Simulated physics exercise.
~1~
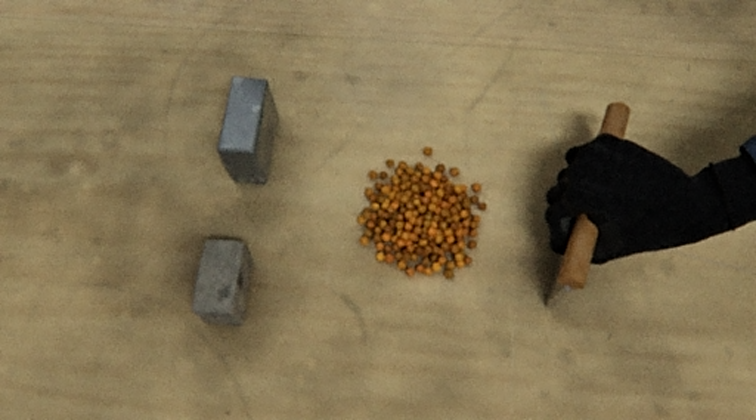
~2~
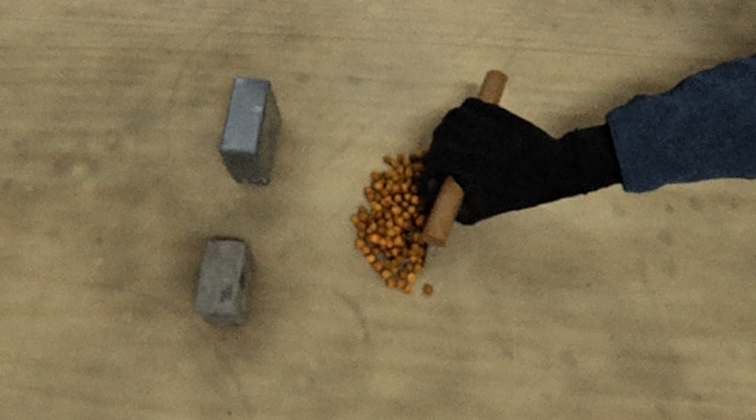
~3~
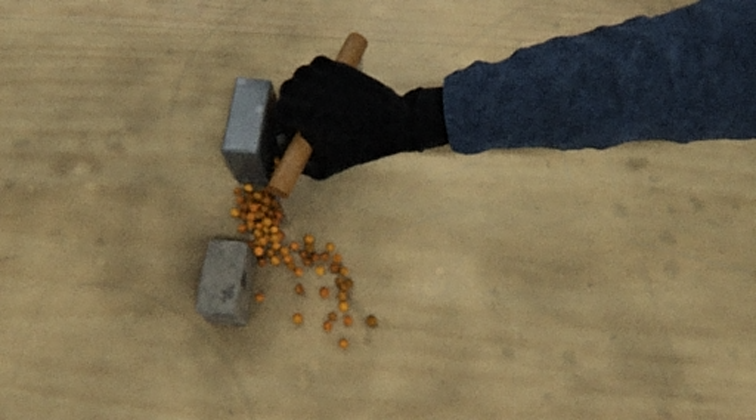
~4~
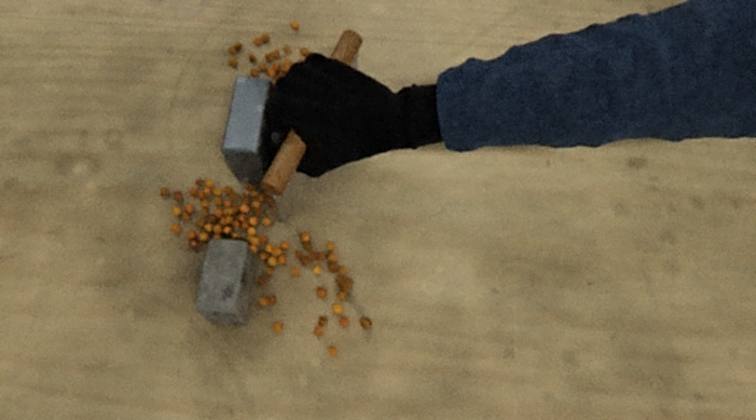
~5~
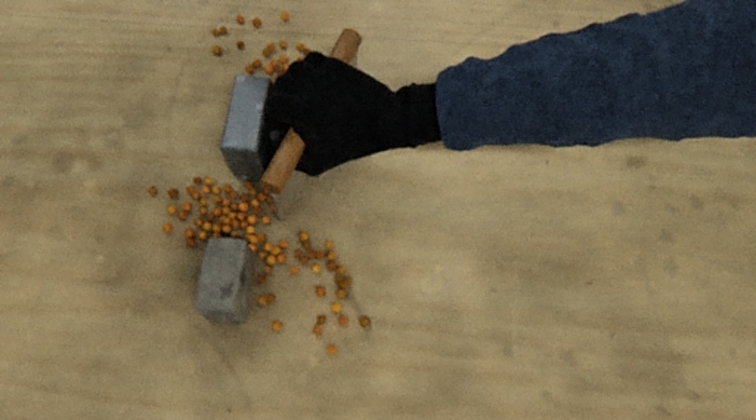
At first a round pile of small orange-brown pieces lies on a pale tan surface, with two grey blocks to its left and a black-gloved hand holding a wooden-handled scraper to its right. The hand sweeps the scraper left into the pile, pressing it into a narrower heap. It pushes on toward the blocks, and the pieces bunch near the gap while some trail off below. The scraper stops by the upper block as pieces spill around its top and into the gap. At the end the hand stays there, with many pieces still before the blocks.
